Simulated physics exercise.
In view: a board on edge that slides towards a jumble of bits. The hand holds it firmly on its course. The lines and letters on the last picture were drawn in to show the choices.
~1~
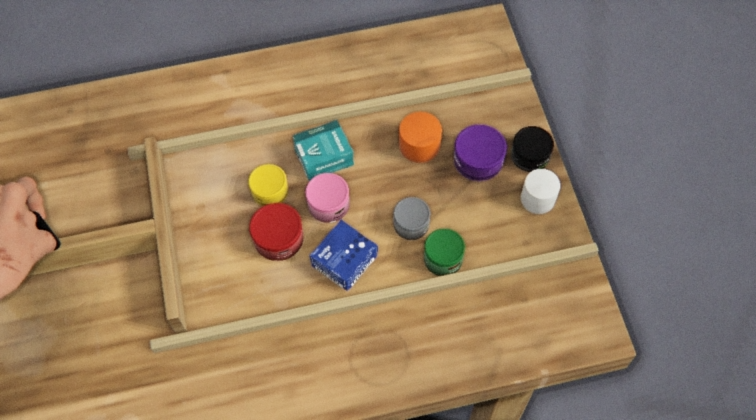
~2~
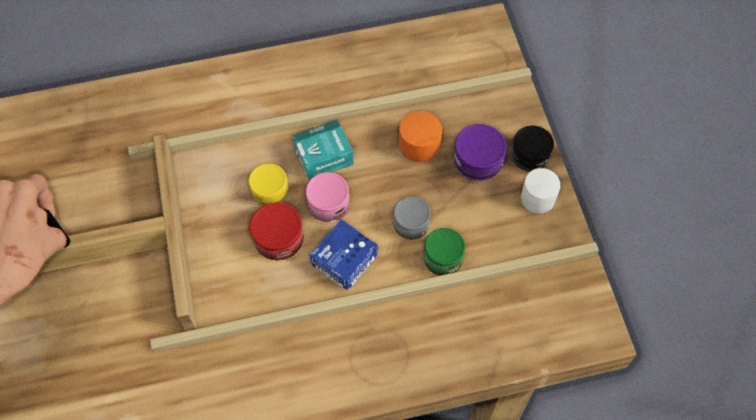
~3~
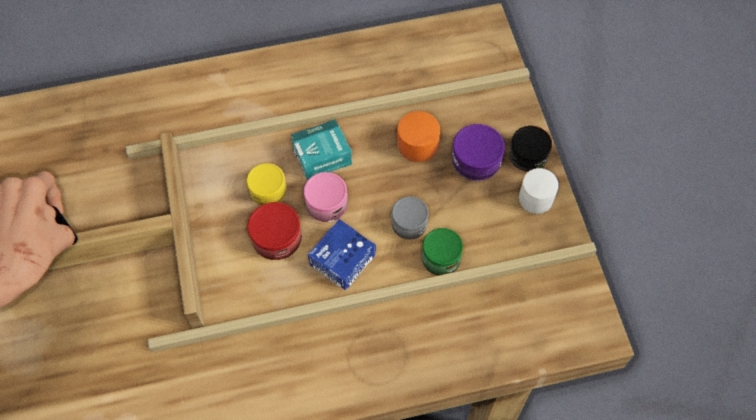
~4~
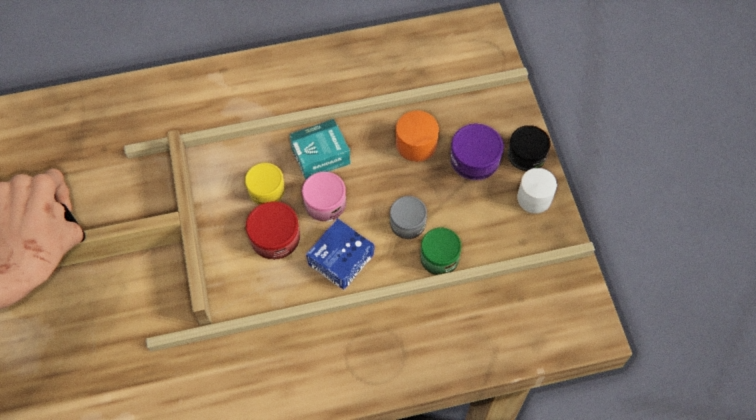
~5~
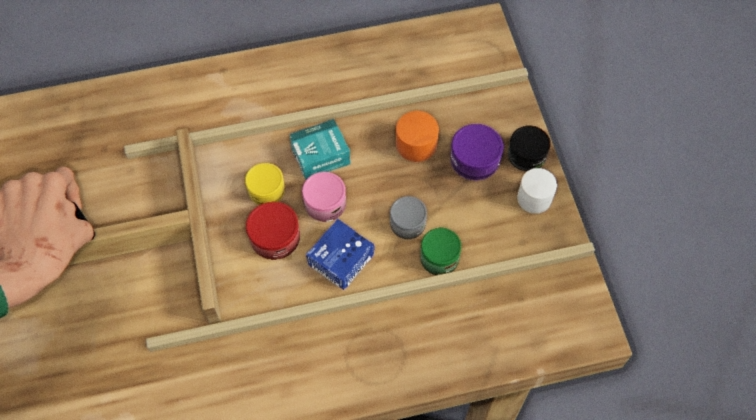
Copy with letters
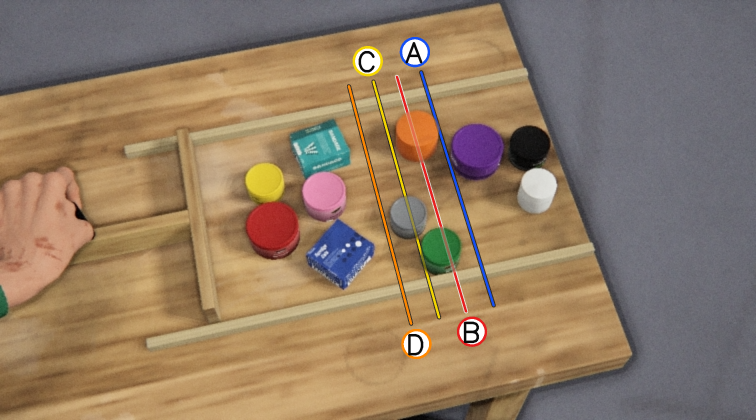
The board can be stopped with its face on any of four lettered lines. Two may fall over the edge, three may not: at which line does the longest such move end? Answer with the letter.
It can go as far as A.
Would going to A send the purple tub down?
No.
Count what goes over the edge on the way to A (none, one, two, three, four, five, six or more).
In all, one.
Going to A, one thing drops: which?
The black jar.
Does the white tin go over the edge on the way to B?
By then, no.
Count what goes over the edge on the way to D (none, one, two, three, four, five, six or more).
By then, none.
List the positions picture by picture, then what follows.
Orange tin (420, 137); yellow tub (269, 186); turquoise box (323, 150), in the first picture.
Board (169, 220); white tin (541, 191), in the second picture.
Board (177, 218); pink jar (326, 198), in the third picture.
Board (185, 216); grey tub (408, 218), in the fourth picture.
Board (194, 214); red jar (273, 231); black jar (529, 149); orange tin (417, 137), in the fifth picture.
On the marked copy, A at (455, 181); B at (429, 186); C at (404, 191); D at (378, 197).
With A. Early on, board (288, 195); blue packet (356, 259); turquoise box (331, 144).
Further on, board (381, 176); green tub (476, 245); orange tin (437, 131).
At the end, board (452, 161); black jar over the edge; purple tub (545, 137); one fallen.
As for the rest, B is within the limit but short; C is within the limit but short; D is within the limit but short.
